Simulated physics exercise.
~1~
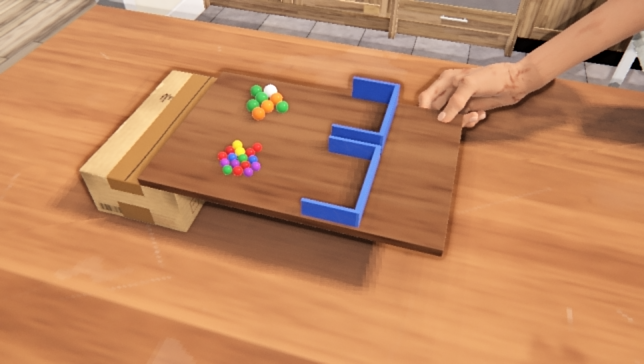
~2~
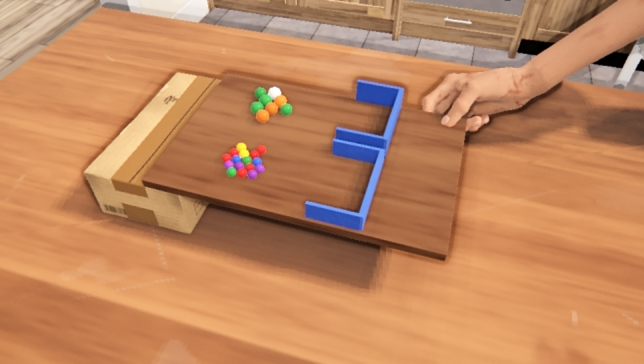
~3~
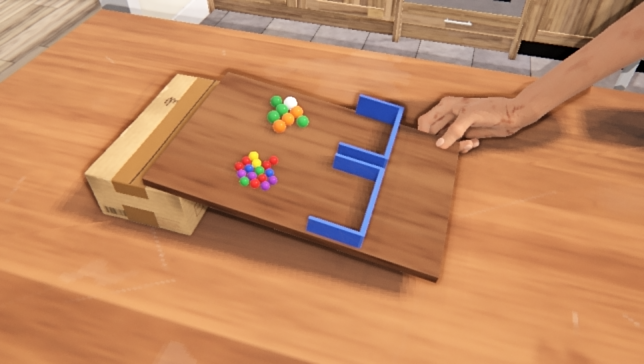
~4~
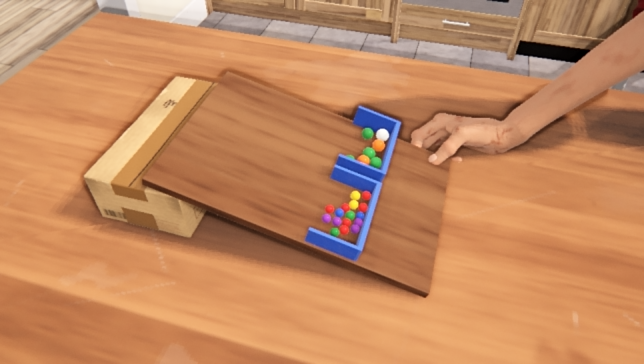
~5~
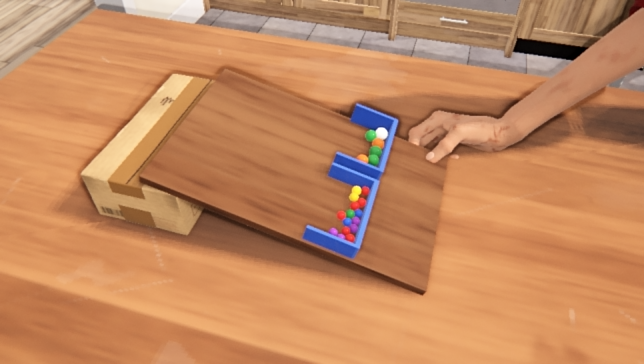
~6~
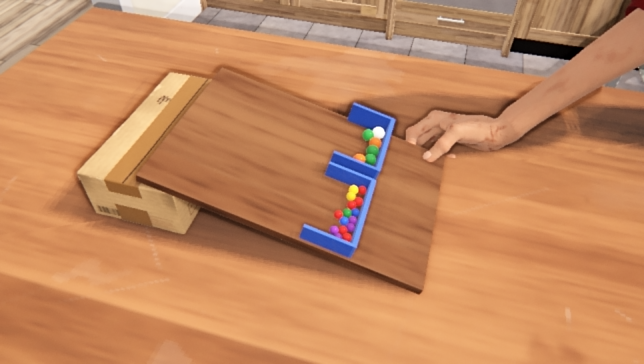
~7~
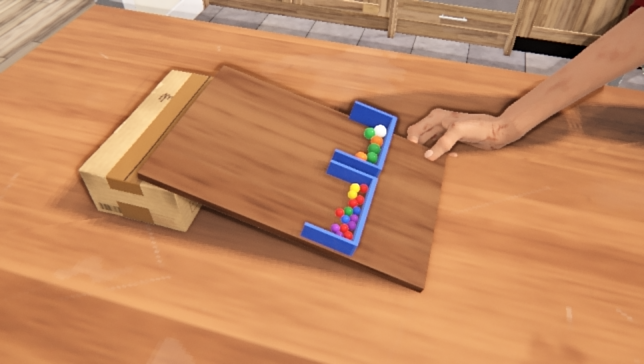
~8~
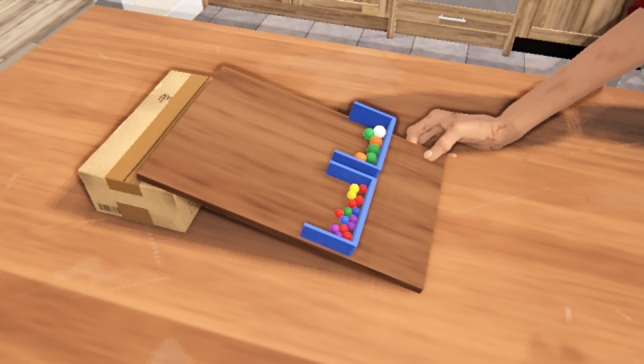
The clip opens on a brown board with one end propped on a cardboard box on a wooden table, while a hand holds the right end. Two heaps of small colourful balls sit on it, each facing a blue barrier to the right. The hand lowers its end, and the board tilts into a ramp as the heaps begin to slide down. Both lots then roll into their barriers and bunch up against them. The balls shift slightly and settle, and the clip ends with both groups held behind the blue barriers, the hand still by the board's edge.
